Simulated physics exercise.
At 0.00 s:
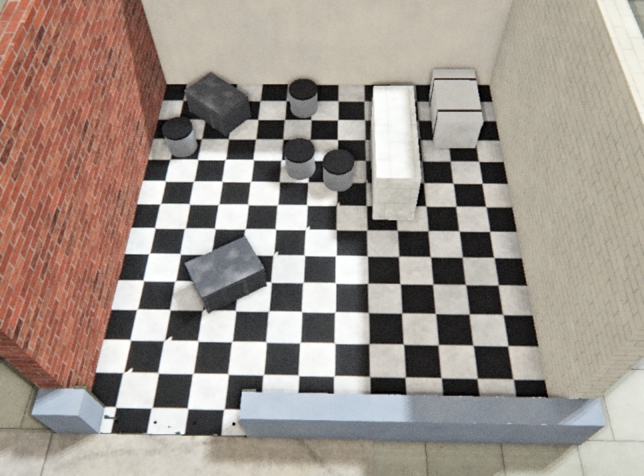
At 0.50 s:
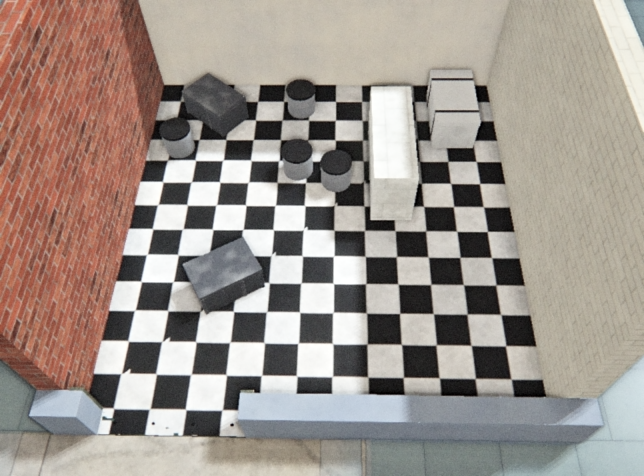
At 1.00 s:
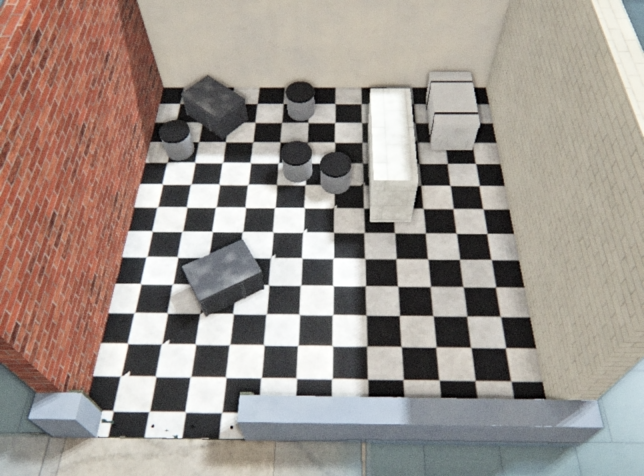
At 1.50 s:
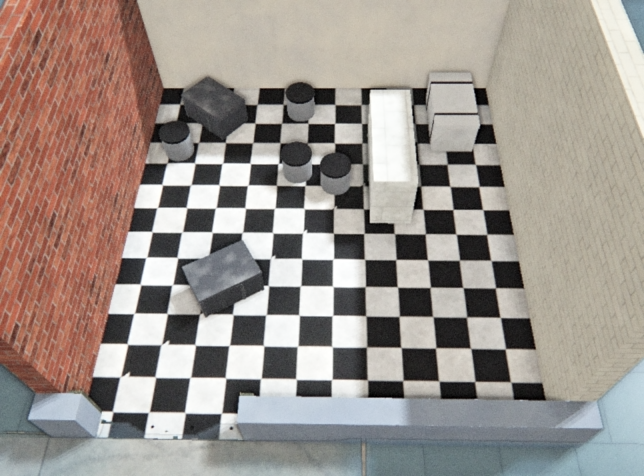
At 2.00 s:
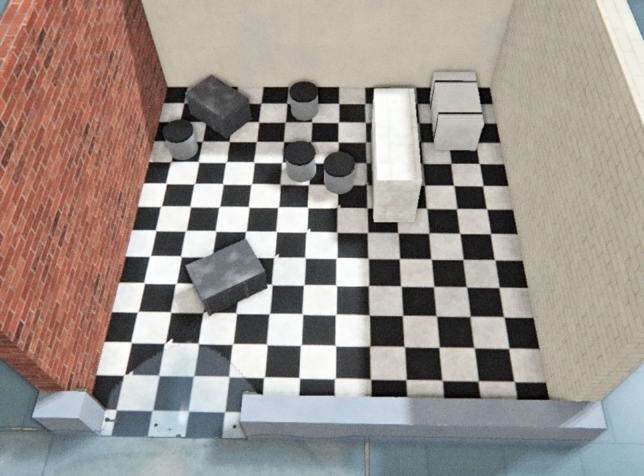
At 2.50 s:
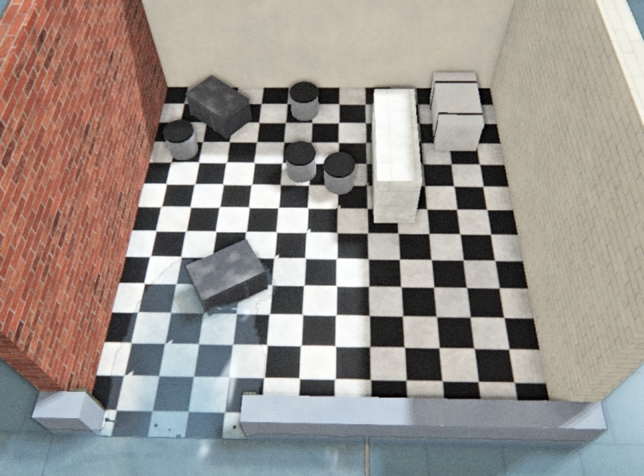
In a walled room with a black-and-white checkered floor, grey blocks, round stools and pale boxes stay still as bluish water covers the ground outside, then enters through the front-left opening and spreads inward toward the nearest dark block.
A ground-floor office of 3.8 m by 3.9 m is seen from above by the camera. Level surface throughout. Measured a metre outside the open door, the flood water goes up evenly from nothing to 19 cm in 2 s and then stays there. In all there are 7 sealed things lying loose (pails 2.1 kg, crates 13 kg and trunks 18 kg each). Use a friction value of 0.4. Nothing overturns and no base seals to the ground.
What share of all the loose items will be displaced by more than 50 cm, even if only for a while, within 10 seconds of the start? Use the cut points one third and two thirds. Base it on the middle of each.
It falls at two thirds or above.
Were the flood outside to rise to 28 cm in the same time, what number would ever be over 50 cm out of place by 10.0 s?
Then 7 of them.
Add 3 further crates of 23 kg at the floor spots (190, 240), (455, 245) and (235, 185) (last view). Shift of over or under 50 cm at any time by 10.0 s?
Note, in order of listing: Crosses the threshold, stays below the threshold, crosses the threshold.
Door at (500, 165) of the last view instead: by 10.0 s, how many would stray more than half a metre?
Then 3 of them would.
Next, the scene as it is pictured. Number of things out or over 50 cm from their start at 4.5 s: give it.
3.
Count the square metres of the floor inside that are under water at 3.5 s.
That flooded area is roughly 5.0 m2.
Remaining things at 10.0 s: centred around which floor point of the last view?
Averaged position, last view: Near pixel (393, 188).
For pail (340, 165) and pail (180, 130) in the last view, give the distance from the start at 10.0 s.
They've ended up 120 cm and 20 cm away, in that order.
After 3.5 s 1 of 7 are over 50 cm from their spots; 0 afloat.
After 4.5 s 3 of 7 are over 50 cm from their spots; 1 afloat.
After 7.0 s 6 of 7 are over 50 cm from their spots; 5 afloat.
After 10.0 s 6 of 7 are over 50 cm from their spots, and 7 have been at some point; 7 afloat.
